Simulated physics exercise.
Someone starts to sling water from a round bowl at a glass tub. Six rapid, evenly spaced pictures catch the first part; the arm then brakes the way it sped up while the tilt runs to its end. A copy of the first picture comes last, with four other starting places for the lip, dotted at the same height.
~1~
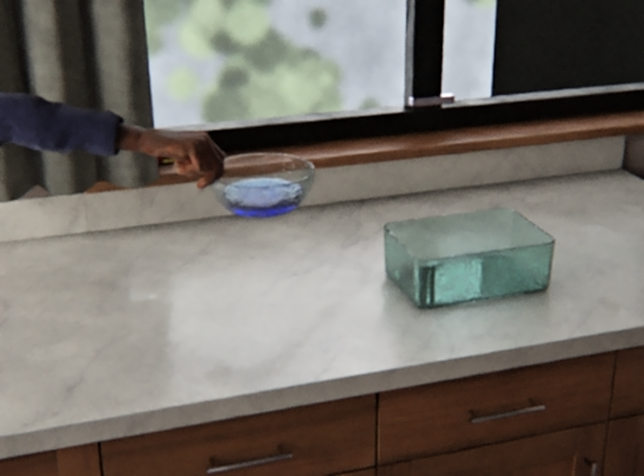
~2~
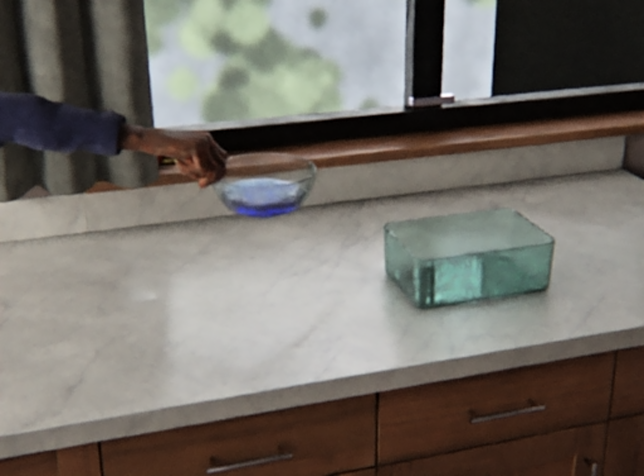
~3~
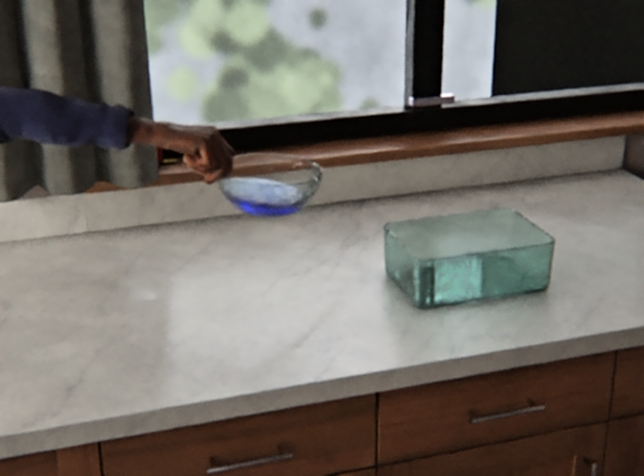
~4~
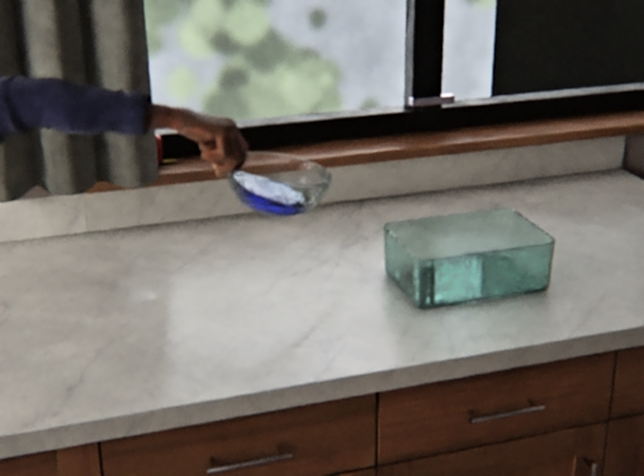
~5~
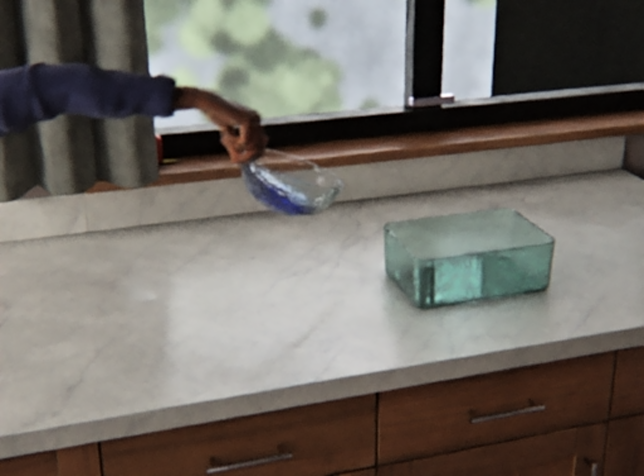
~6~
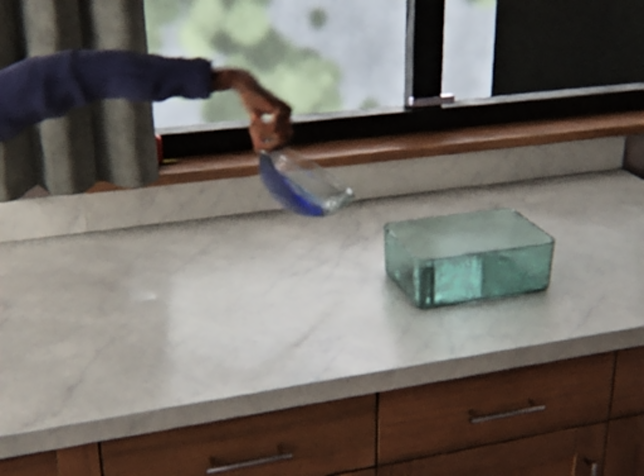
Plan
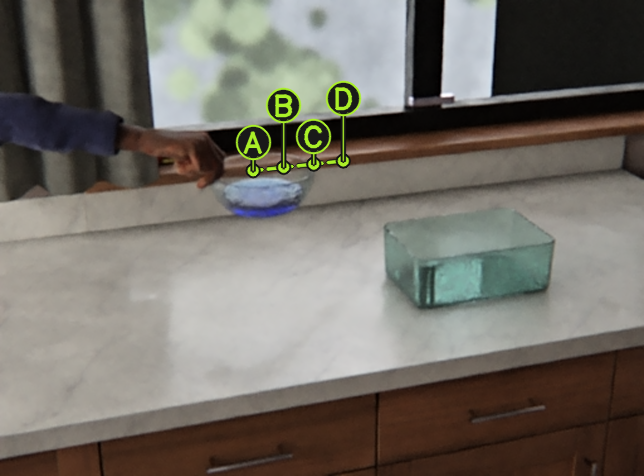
Kitchen counter by a window, a hand moving a glass bowl of blue liquid rightward and tilting it near a greenish glass tub.
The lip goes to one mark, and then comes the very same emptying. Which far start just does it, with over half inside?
The answer is dot B.
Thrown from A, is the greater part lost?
Yes.
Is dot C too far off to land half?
No, not at all.
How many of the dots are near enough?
Three of them.
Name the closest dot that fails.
Dot A.
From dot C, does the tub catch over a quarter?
Yes.
In lime, A at (253, 170); B at (283, 167); C at (313, 164); D at (343, 160).
With A, about 14 % lands in the tub, 79 % falls short and 7 % goes beside or beyond.
With B, about 84 % lands in the tub, 6 % falls short and 10 % goes beside or beyond.
With C, about 74 % lands in the tub, 5 % falls short and 21 % goes beside or beyond.
With D, about 74 % lands in the tub, 8 % falls short and 19 % goes beside or beyond.
